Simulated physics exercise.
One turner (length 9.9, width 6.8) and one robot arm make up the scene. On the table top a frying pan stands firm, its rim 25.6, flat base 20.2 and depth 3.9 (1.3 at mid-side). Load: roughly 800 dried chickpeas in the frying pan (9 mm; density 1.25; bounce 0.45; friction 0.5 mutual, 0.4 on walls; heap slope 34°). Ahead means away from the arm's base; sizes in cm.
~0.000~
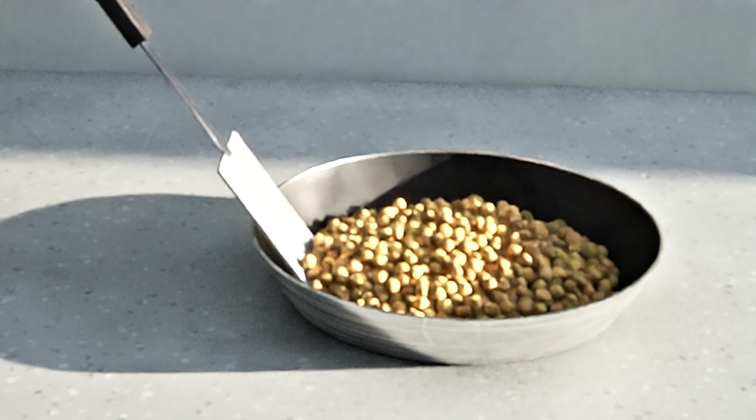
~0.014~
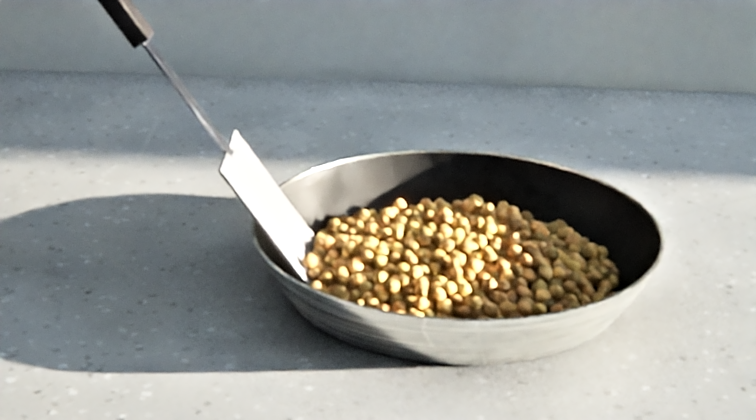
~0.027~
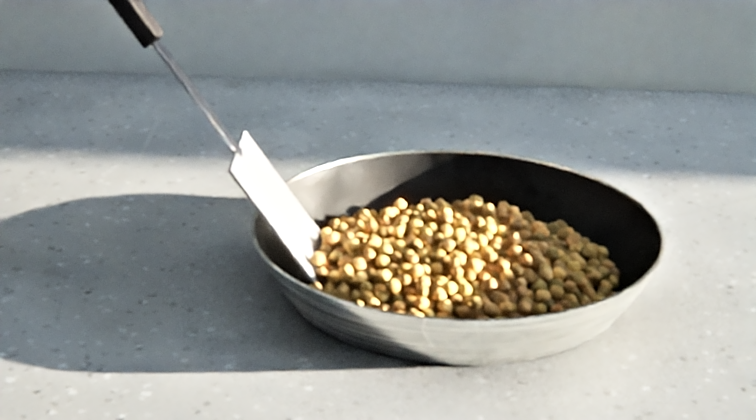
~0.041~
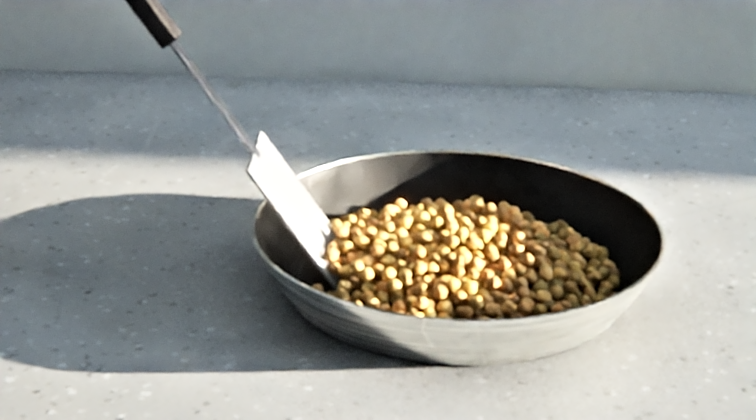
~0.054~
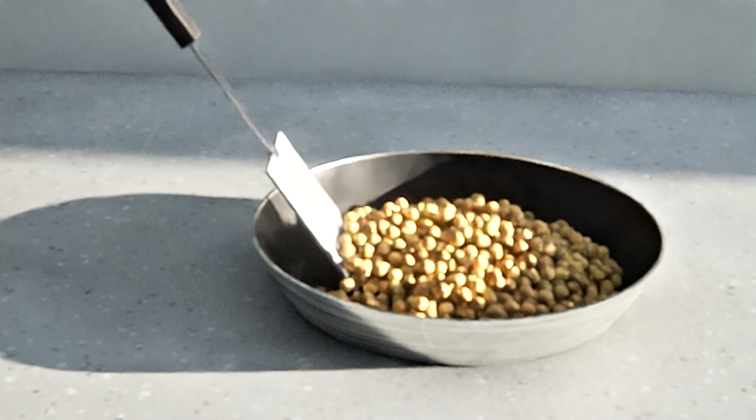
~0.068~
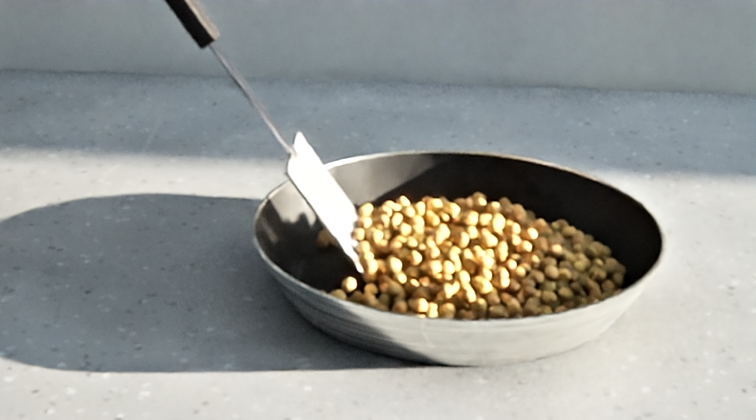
On a speckled grey table top, a tilted metal turner slides right inside a frying pan, pushing slightly into heaped dried chickpeas.
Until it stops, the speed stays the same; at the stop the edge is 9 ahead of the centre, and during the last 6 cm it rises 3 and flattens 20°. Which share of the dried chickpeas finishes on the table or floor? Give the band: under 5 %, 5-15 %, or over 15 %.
Band: 5-15 %.
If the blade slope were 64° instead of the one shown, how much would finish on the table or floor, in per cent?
In that case around 10 per cent.
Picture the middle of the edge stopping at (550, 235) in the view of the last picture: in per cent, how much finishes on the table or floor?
Something close to 0 in a hundred.
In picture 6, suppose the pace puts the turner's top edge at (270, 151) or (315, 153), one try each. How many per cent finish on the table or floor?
Estimates: About 5 %, about 15 %.
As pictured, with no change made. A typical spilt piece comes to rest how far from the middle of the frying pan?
It's around 26 cm.
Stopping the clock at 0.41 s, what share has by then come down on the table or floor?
I'd say close to 10 in a hundred.
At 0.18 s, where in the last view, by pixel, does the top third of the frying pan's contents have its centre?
Around (543, 247).
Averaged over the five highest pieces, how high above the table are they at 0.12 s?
About 5 cm.
After 0.12 s, sloping 55°, highest piece 7 above the table; 804 in the frying pan.
After 0.18 s, sloping 49°, highest piece 7 above the table; 804 in the frying pan.
After 0.41 s, sloping 35°, highest piece 7 above the table; 721 in the frying pan, 78 on the table or floor, 5 on the blade or in flight.
After 1.46 s, sloping 35°, highest piece 4 above the table; 721 in the frying pan, 83 on the table or floor.
At rest, 721 in the frying pan, 83 on the table or floor. That is 10 % on the table or floor.
